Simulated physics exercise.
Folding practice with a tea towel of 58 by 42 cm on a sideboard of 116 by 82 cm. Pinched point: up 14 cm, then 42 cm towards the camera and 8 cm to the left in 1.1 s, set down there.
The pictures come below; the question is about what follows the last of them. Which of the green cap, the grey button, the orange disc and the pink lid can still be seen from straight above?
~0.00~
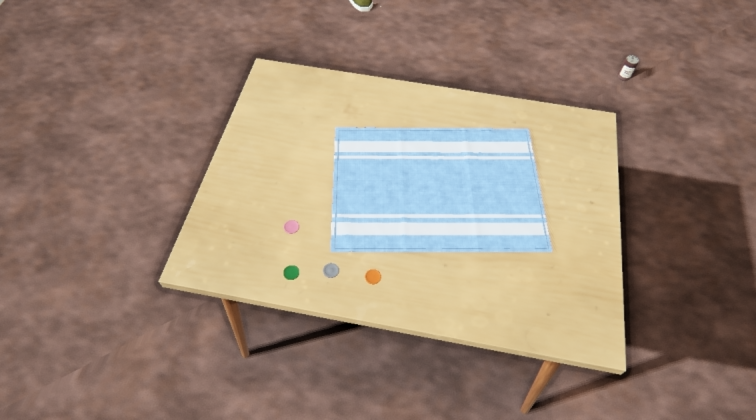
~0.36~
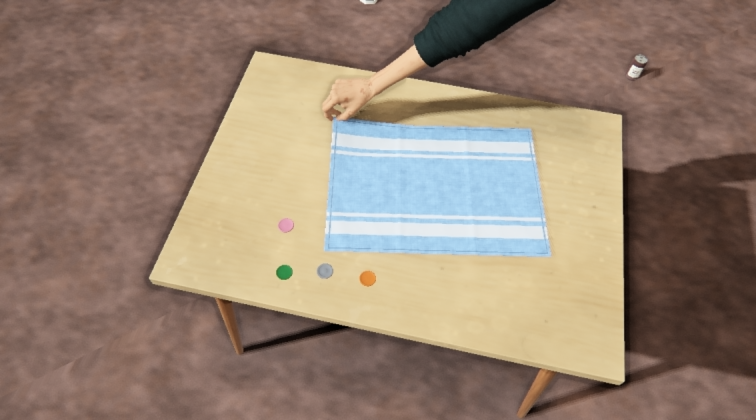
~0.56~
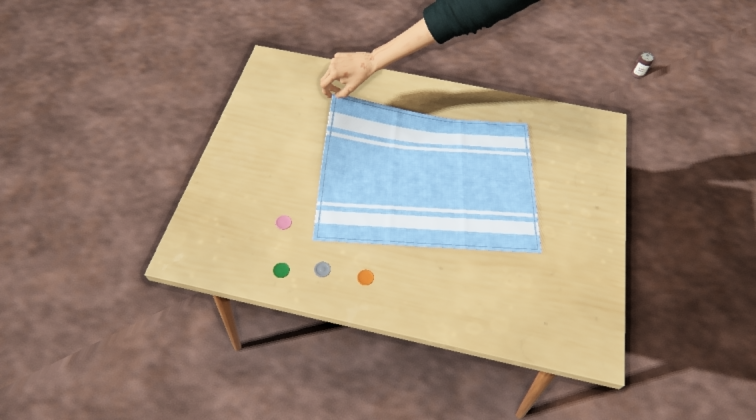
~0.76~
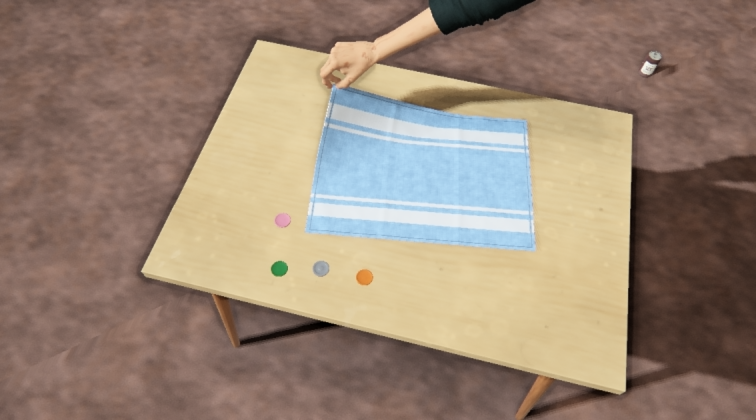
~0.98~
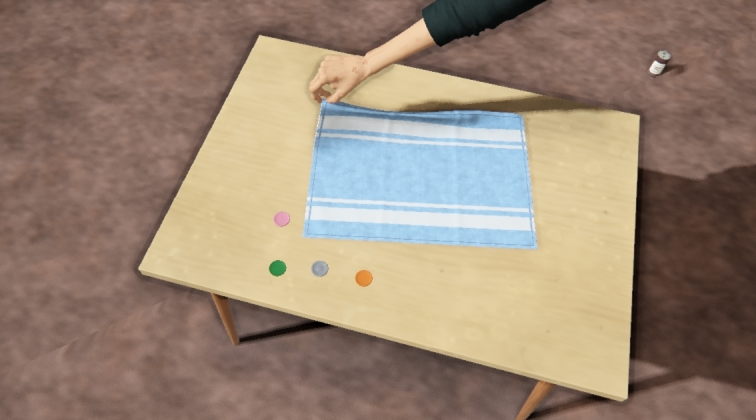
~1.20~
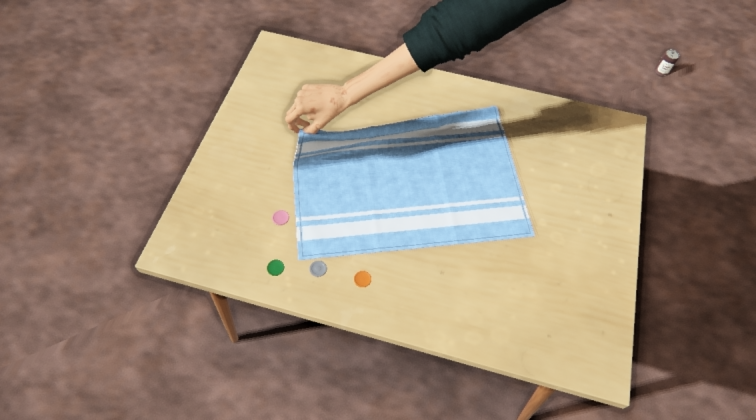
Result: Green cap gets covered, grey button vanishes under it, orange disc ends under the cloth, pink lid ends under the cloth.
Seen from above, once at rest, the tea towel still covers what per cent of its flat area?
At rest it covers about 90 % of its flat area.
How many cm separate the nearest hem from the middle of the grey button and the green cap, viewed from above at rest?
About 11 cm, 3 cm.
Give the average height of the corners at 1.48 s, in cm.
Avg corner height at that moment: Approx. 4 cm.
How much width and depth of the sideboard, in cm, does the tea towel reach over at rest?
From above you'd see around 64 cm of width and near 68 cm of depth.
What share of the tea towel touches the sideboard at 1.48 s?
75 per cent.
After 1.5 s, 75 % of it is down, spanning 61 by 68 cm, above grey button, orange disc, pink lid.
After 1.8 s, 80 % of it is down, spanning 56 by 67 cm, above grey button, orange disc, green cap, pink lid.
After 2.0 s, 85 % of it is down, spanning 57 by 67 cm, above grey button, orange disc, green cap, pink lid.
After 2.3 s, 90 % of it is down, spanning 58 by 67 cm, above grey button, orange disc, green cap, pink lid.
After 3.3 s, 95 % of it is down, spanning 63 by 67 cm, above grey button, orange disc, green cap, pink lid.
